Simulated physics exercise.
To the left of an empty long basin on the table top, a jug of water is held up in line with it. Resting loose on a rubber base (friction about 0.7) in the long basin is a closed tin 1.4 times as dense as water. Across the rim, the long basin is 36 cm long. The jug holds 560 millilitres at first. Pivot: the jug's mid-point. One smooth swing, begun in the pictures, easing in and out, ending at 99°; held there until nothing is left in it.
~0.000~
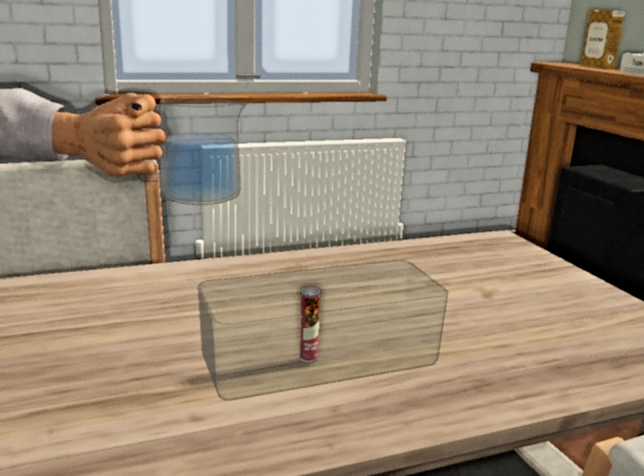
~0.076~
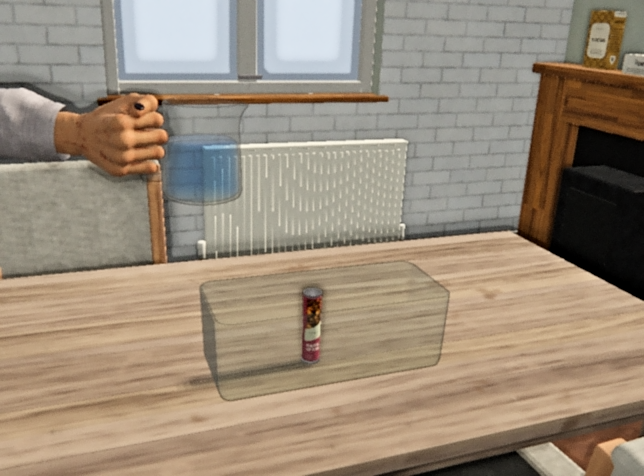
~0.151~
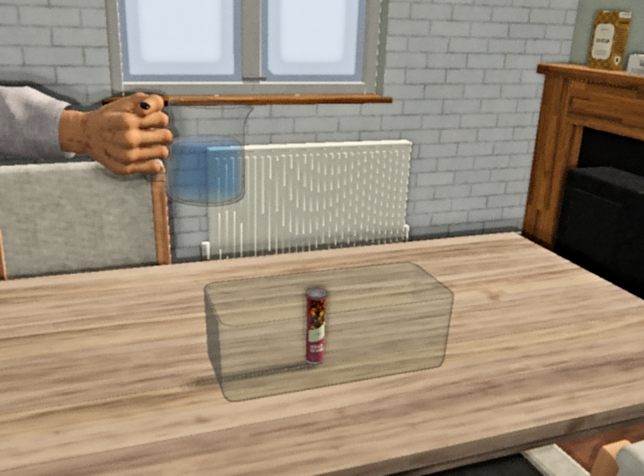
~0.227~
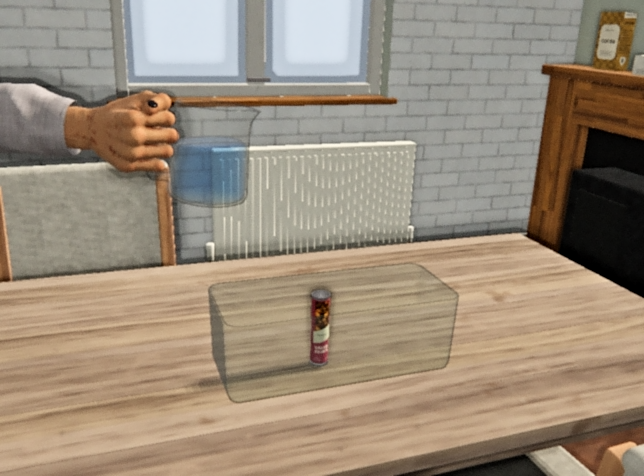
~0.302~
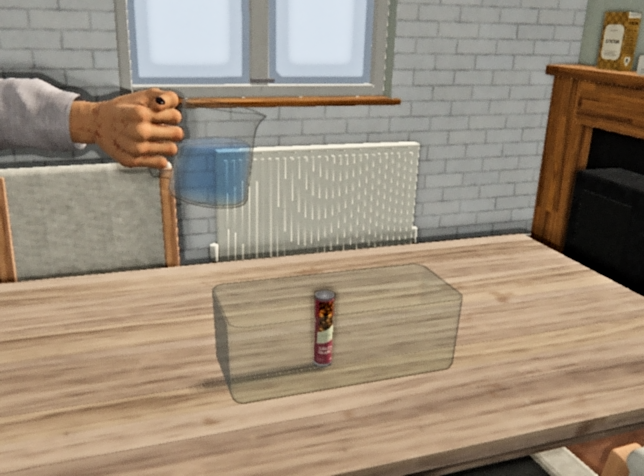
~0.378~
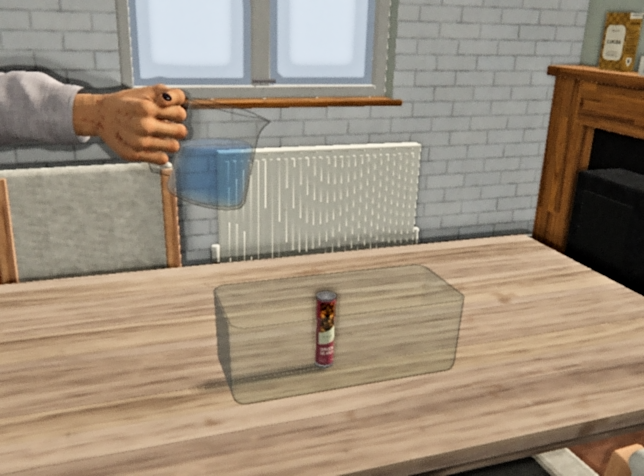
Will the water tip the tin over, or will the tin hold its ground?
It keels over.
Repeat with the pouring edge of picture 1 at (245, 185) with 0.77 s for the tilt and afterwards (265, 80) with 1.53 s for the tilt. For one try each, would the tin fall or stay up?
Try 1: Still standing; try 2: Still standing.
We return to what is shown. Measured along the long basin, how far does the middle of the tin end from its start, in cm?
It finishes around 7.5 cm from where it began.
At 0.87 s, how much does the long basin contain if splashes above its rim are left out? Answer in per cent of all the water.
Around 0 percent.
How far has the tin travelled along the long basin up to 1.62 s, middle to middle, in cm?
The tin has gone some 2 cm.
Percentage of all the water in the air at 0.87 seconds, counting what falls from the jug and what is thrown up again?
Estimate: Some 3 % of the total.
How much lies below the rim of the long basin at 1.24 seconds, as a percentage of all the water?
Around 20 in a hundred.
After 0.87 s the tilt is 60° and 97 per cent is still to pour; the tin stands where it began.
After 1.24 s the tilt is 90° and 52 per cent is still to pour; the tin stands where it began.
After 1.62 s the tilt is 99° and 12 per cent is still to pour; the tin leans 14°.
After 2.03 s the tilt is 99° and 2 per cent is still to pour; the tin lies on its side.
In the end the tin lies on its side.
